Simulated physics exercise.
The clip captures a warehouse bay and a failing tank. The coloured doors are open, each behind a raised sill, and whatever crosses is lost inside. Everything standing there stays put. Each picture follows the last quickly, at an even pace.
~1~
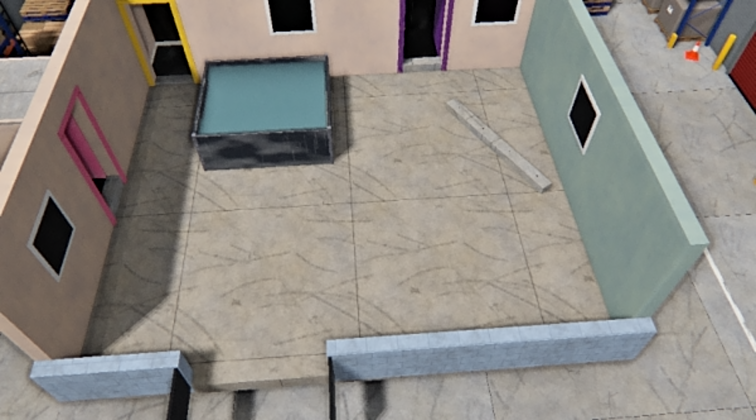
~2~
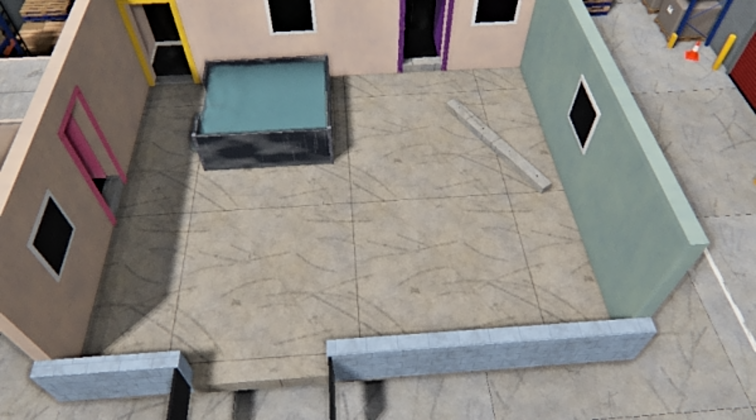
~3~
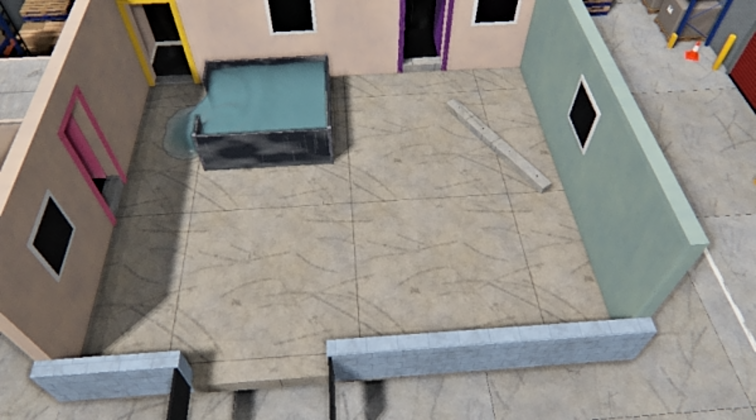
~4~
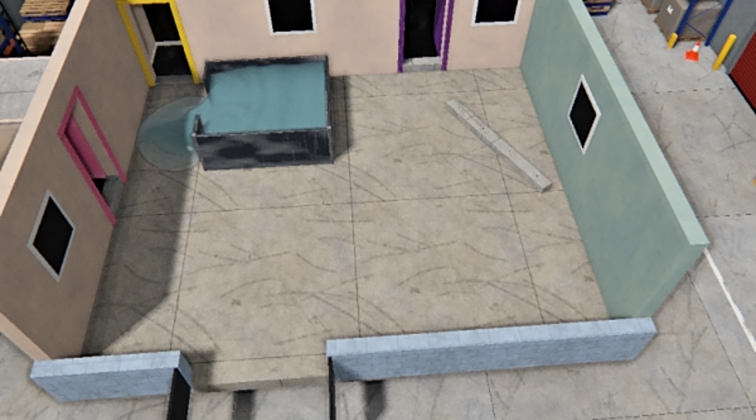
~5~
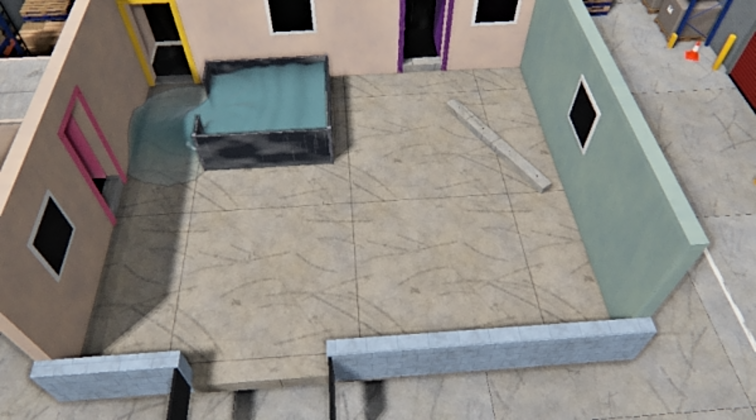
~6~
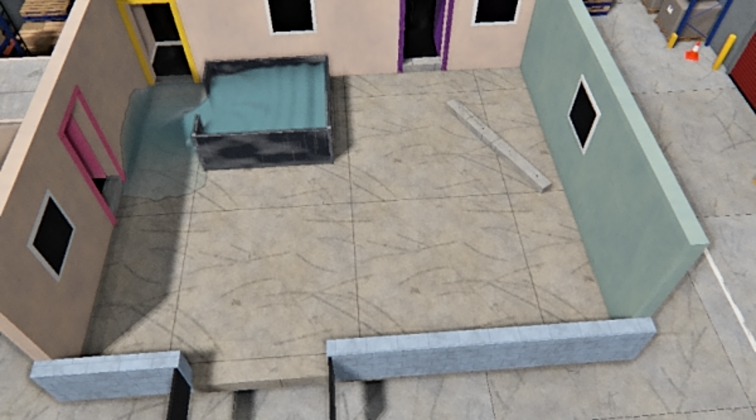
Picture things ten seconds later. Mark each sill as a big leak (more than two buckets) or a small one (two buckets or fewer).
Purple door: Small; yellow door: Big; pink door: Small.
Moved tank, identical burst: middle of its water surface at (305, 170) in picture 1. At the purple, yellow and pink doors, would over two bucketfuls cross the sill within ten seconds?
Result per door: Purple does not reach it; yellow gets past it; pink gets past it.
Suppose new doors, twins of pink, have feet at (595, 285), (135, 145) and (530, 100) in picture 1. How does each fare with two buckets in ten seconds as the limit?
Lab note, doors in listed order: Under the limit, over the limit, under the limit.
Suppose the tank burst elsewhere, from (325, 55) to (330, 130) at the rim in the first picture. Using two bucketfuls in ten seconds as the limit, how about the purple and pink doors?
As I see it, the purple door stays short of it and the pink door stays short of it.
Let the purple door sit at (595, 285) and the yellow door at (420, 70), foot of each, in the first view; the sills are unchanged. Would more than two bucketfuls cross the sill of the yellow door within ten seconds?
So the yellow door comes in low, it seems.
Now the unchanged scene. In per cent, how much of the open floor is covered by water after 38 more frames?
That works out at 55 %.
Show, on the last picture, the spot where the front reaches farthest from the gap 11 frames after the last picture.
By then the tip should be at about (75, 379).
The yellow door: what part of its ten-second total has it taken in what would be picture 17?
Around 25 %.
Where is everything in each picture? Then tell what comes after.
In the first picture, the open tank at (265, 96) is whole and still.
In the second picture, water pours out at (209, 119) and has run to a hidden place.
In the third picture, the front is at (173, 119), out from the gap at (210, 121).
In the fourth picture, the front is at (138, 133), out from the gap at (210, 121).
In the fifth picture, water pours out at (210, 121) and has run to (146, 102).
In the sixth picture, water pours out at (210, 121) and has run to (123, 192).
A moment on, water covers 10 % of the floor; the purple door not reached, the yellow door over two buckets in, the pink door wet at the sill, nothing in.
Next, water covers 20 % of the floor; the purple door not reached, the yellow door far over two buckets in, the pink door wet at the sill, nothing in.
Then, water covers 35 % of the floor; the purple door not reached, the yellow door far over two buckets in, the pink door wet at the sill, nothing in.
Later, water covers 55 % of the floor; the purple door wet at the sill, nothing in, the yellow door far over two buckets in, the pink door wet at the sill, nothing in.
In the end, water covers 85 % of the floor; the purple door wet at the sill, nothing in, the yellow door far over two buckets in, the pink door wet at the sill, nothing in.
